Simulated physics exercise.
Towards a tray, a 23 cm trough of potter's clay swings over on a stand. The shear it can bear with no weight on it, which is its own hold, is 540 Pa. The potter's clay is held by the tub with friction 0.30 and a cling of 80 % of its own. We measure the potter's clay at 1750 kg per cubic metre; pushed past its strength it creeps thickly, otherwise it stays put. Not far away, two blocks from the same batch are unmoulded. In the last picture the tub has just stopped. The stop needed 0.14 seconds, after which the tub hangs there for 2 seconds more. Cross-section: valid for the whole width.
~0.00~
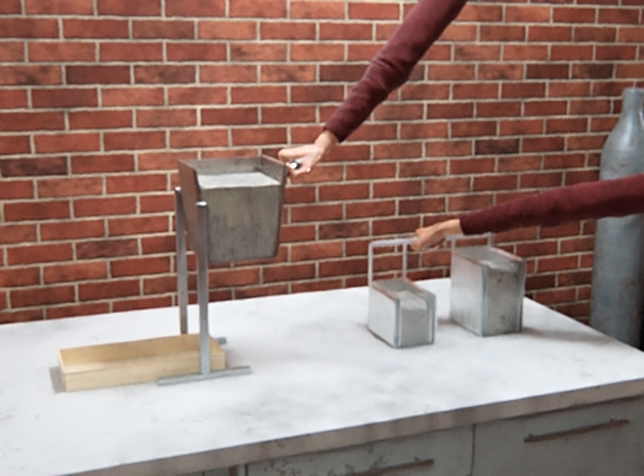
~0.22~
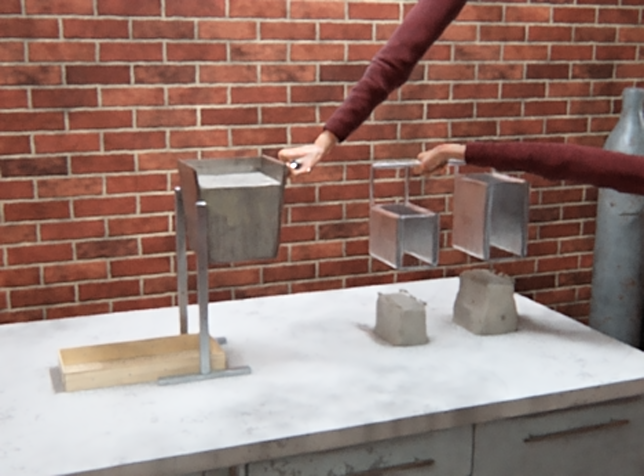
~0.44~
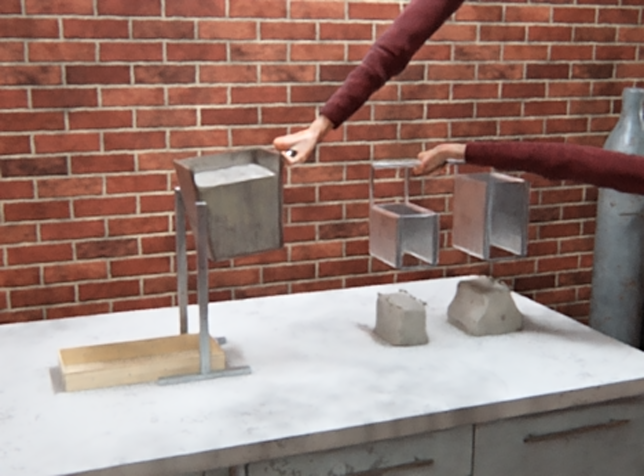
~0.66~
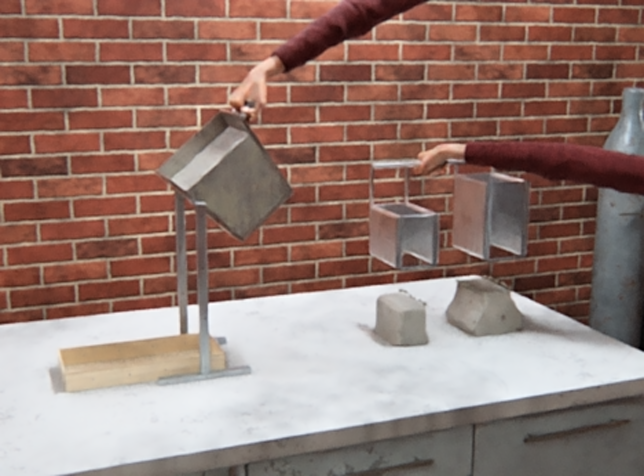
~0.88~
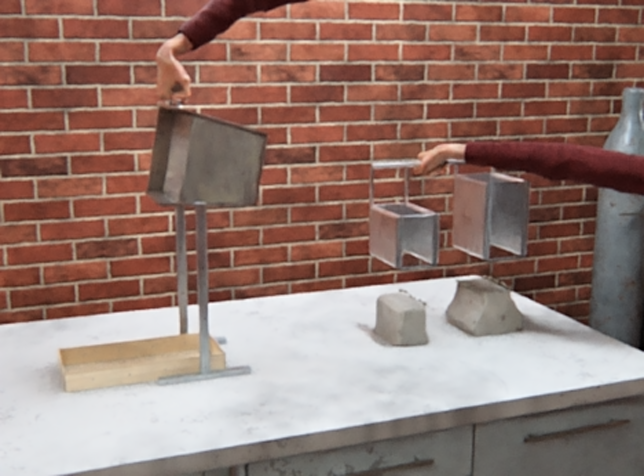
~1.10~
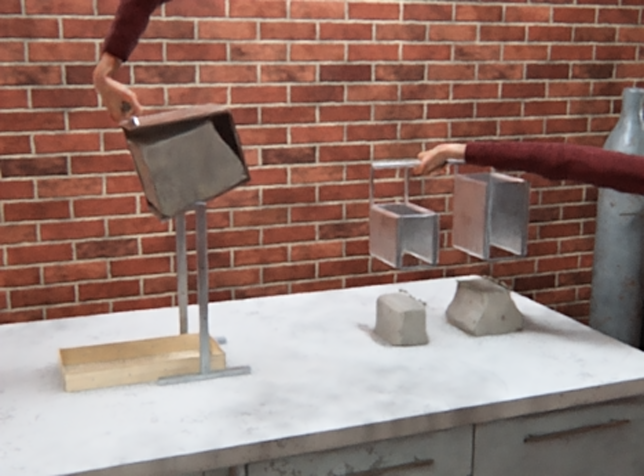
Hands lift metal moulds off two grey blocks, the right one slumps, and a trough tilts left.
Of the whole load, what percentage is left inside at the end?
Close to 30 % is left inside.
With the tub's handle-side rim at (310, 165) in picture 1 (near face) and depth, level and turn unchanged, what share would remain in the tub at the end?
Near 25 per cent.
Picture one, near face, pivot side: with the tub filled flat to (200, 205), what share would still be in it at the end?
I'd say close to 40 % stays in the tub.
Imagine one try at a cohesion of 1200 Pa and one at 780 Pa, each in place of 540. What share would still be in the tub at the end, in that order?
Going in order, it's 40 % and then 35 %.
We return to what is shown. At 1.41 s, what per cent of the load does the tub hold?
Close to 35 in a hundred.
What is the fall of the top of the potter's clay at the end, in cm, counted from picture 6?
10 cm.
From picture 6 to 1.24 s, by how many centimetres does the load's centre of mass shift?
8 cm.
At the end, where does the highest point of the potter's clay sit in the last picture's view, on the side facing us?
Highest point: Approx. (239, 164).
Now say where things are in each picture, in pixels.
The first picture shows handle-side rim at (284, 165), tilt 0 degrees; top of the potter's clay at (275, 183); blocks stand 12 cm, 18 cm (left to right).
The second picture shows handle-side rim at (284, 165), tilt 0 degrees; top of the potter's clay at (275, 183); blocks stand 12 cm, 16 cm (left to right).
The third picture shows handle-side rim at (279, 155), tilt 7 degrees; top of the potter's clay at (272, 174); blocks stand 12 cm, 14 cm (left to right).
The fourth picture shows handle-side rim at (239, 117), tilt 41 degrees; top of the potter's clay at (245, 136); blocks stand 12 cm, 13 cm (left to right).
The fifth picture shows handle-side rim at (174, 111), tilt 80 degrees; top of the potter's clay at (198, 119); blocks stand 12 cm, 13 cm (left to right).
The sixth picture shows handle-side rim at (133, 132), tilt 106 degrees; top of the potter's clay at (212, 123); blocks stand 12 cm, 13 cm (left to right).
After 1.24 s, the tub is at 106 degrees and holds 66 %.
After 1.41 s, the tub is at 106 degrees and holds 34 %.
After 1.58 s, the tub is at 106 degrees and holds 31 %.
After 1.75 s, the tub is at 106 degrees and holds 30 %.
After 3.10 s, at the end, the tub is at 106 degrees and holds 30 %.
